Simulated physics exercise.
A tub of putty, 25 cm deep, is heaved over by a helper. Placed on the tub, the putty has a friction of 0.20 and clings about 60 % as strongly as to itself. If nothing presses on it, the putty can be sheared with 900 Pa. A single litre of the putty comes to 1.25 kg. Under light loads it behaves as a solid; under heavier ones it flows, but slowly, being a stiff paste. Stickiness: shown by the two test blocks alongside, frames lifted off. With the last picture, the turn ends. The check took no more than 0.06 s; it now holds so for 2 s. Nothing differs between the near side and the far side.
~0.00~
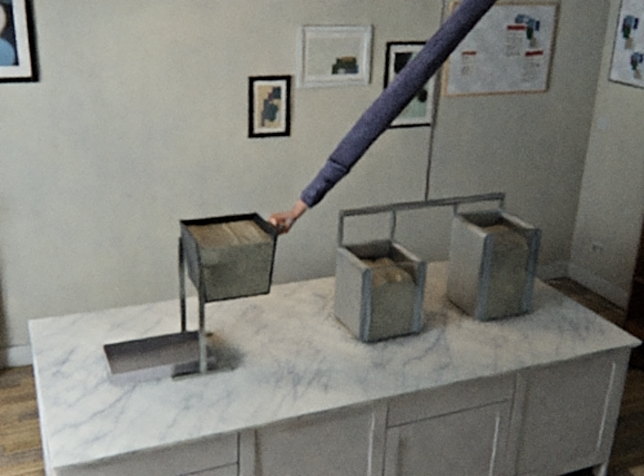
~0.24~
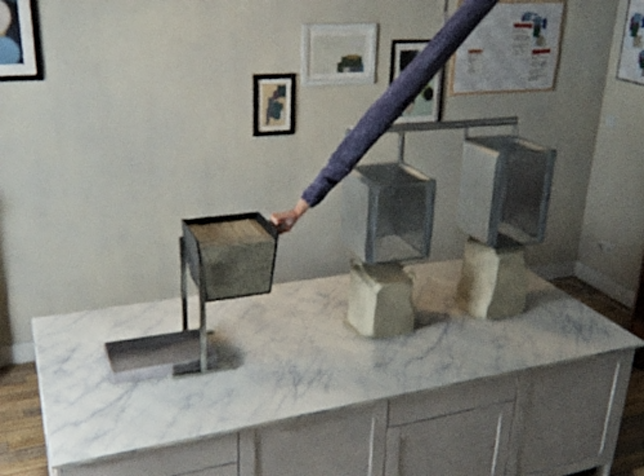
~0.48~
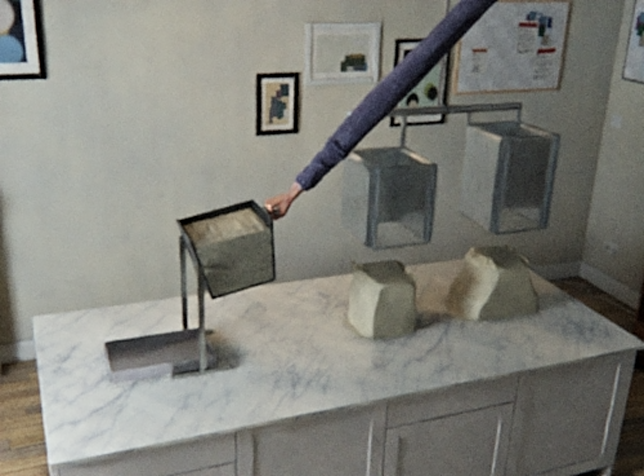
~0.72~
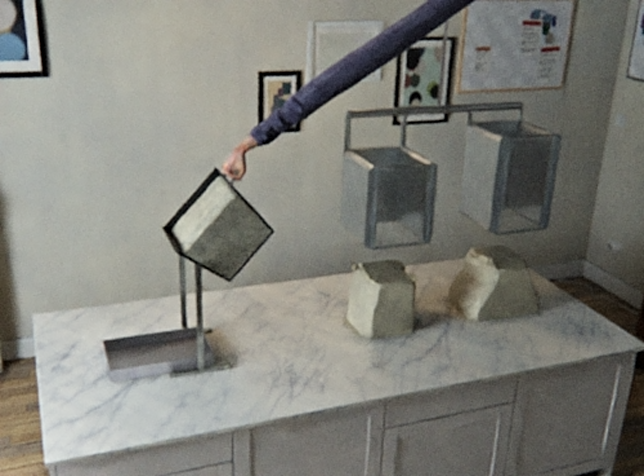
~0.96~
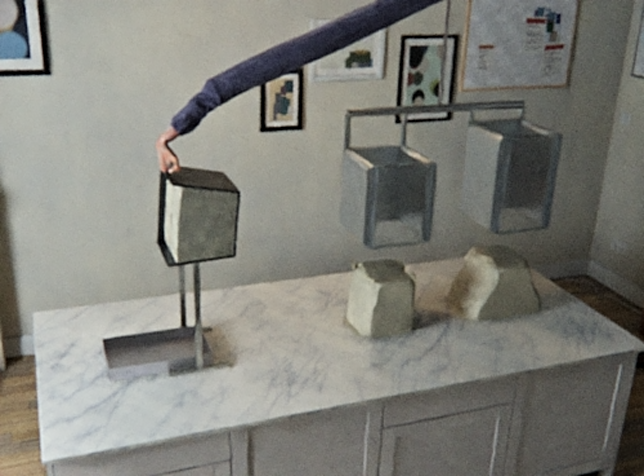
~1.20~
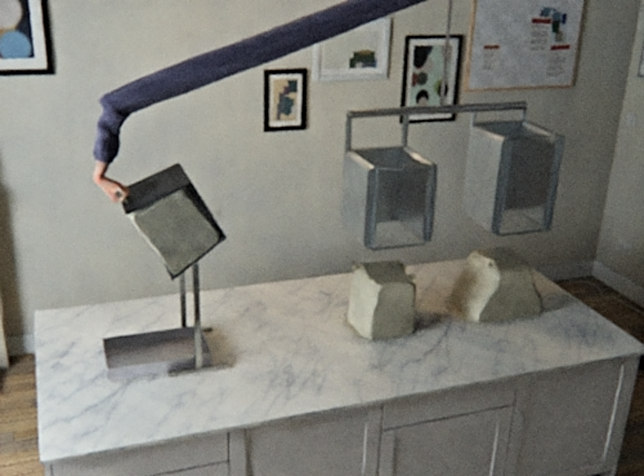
On a marble-topped counter, two open metal casings joined by a bar rise off two pale blocks, and the right block slumps lower and leans while the left barely changes. A hand in a purple sleeve then tilts a putty-filled tub leftward on its stand, past upright on its side, the putty staying inside.
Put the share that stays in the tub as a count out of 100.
The share that stays is about 0 out of 100.
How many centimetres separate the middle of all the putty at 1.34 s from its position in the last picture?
12 cm.
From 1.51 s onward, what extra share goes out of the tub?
Load share from then on: Near 0 %.
After 1.34 s, the tub is at 119 degrees and holds 56 %.
After 1.51 s, the tub is at 119 degrees and holds 0 %.
After 1.68 s, the tub is at 119 degrees and holds 0 %.
After 1.85 s, the tub is at 119 degrees and holds 0 %.
After 3.20 s, at the end, the tub is at 119 degrees and holds 0 %.
